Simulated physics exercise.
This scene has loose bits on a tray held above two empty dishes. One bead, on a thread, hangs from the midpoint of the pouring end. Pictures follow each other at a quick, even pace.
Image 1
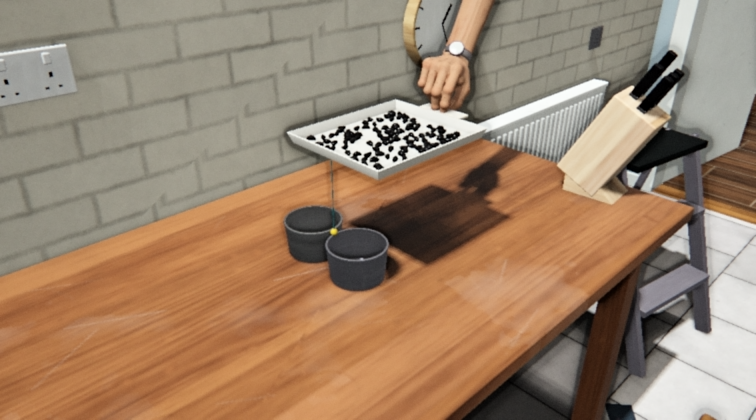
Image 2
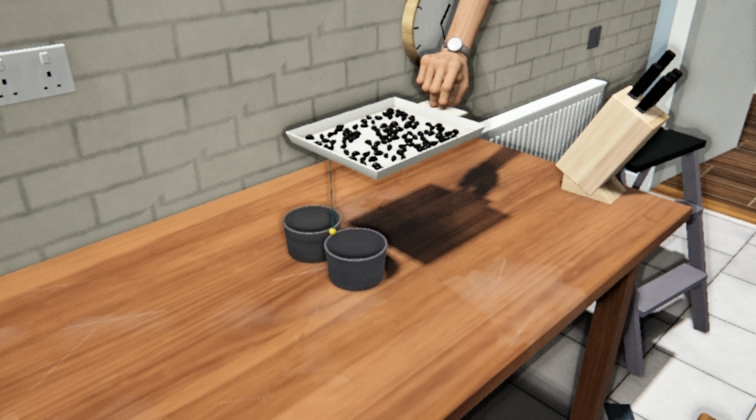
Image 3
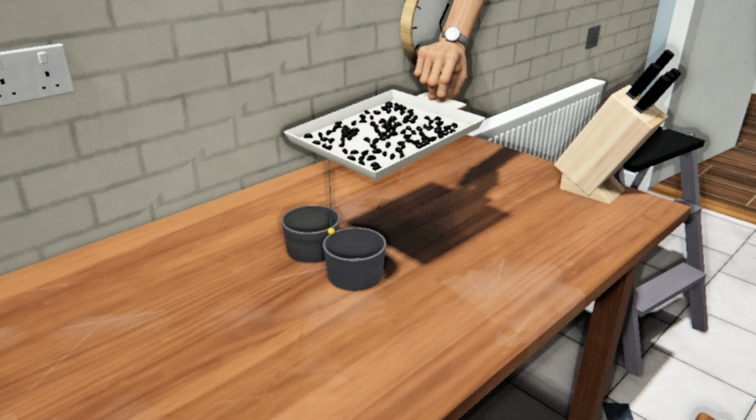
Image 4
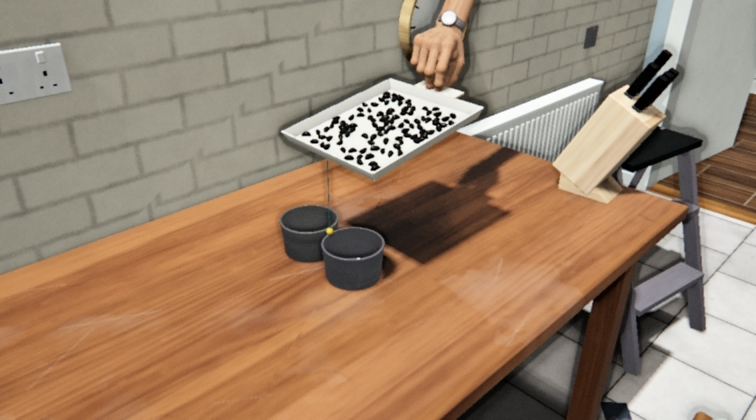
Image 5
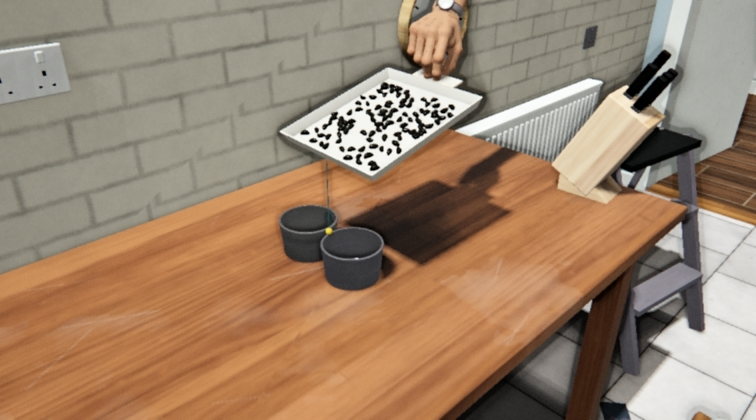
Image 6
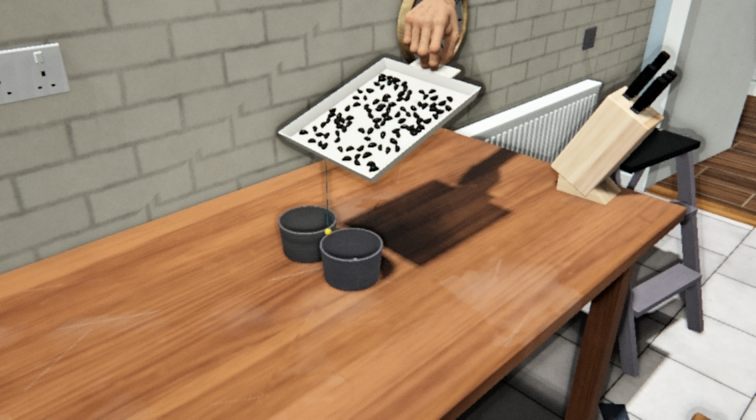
A hand gradually tilts a white tray of black beans above two dark dishes.
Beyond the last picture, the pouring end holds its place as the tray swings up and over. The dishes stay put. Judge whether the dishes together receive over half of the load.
They receive under half of it.
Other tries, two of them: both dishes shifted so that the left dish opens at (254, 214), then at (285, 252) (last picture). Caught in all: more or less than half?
Well, a minority share the first time and a majority share the next.
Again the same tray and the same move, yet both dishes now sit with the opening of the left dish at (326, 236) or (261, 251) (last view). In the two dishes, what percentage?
Around 20 and around 30 per cent, in that order.
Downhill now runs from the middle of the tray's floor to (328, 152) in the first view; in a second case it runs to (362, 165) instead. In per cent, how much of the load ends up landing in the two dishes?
You'd see roughly 20 per cent the first time and 0 per cent the second.
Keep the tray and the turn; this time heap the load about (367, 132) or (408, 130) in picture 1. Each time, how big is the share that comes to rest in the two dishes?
It would be roughly 0 per cent for the first and roughly 0 per cent for the second.
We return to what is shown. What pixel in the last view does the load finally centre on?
Around (313, 300), give or take.
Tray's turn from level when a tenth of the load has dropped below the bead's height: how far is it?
A tilt of roughly 75°.
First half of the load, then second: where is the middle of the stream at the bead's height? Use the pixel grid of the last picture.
The opening half passes (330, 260), the closing half (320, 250).
Just after the last frame, tray tipped steeply; almost all on the tray; about a tenth in the air.
A moment on, tray tipped past a quarter turn; roughly a third on the tray; roughly a quarter outside both; roughly a third in the air.
Further on, tray tipped past a quarter turn; just a few in the right dish; almost all outside both.
When it is over, tray tipped past a quarter turn; just a few in the right dish; not one in the left dish; almost all outside both.
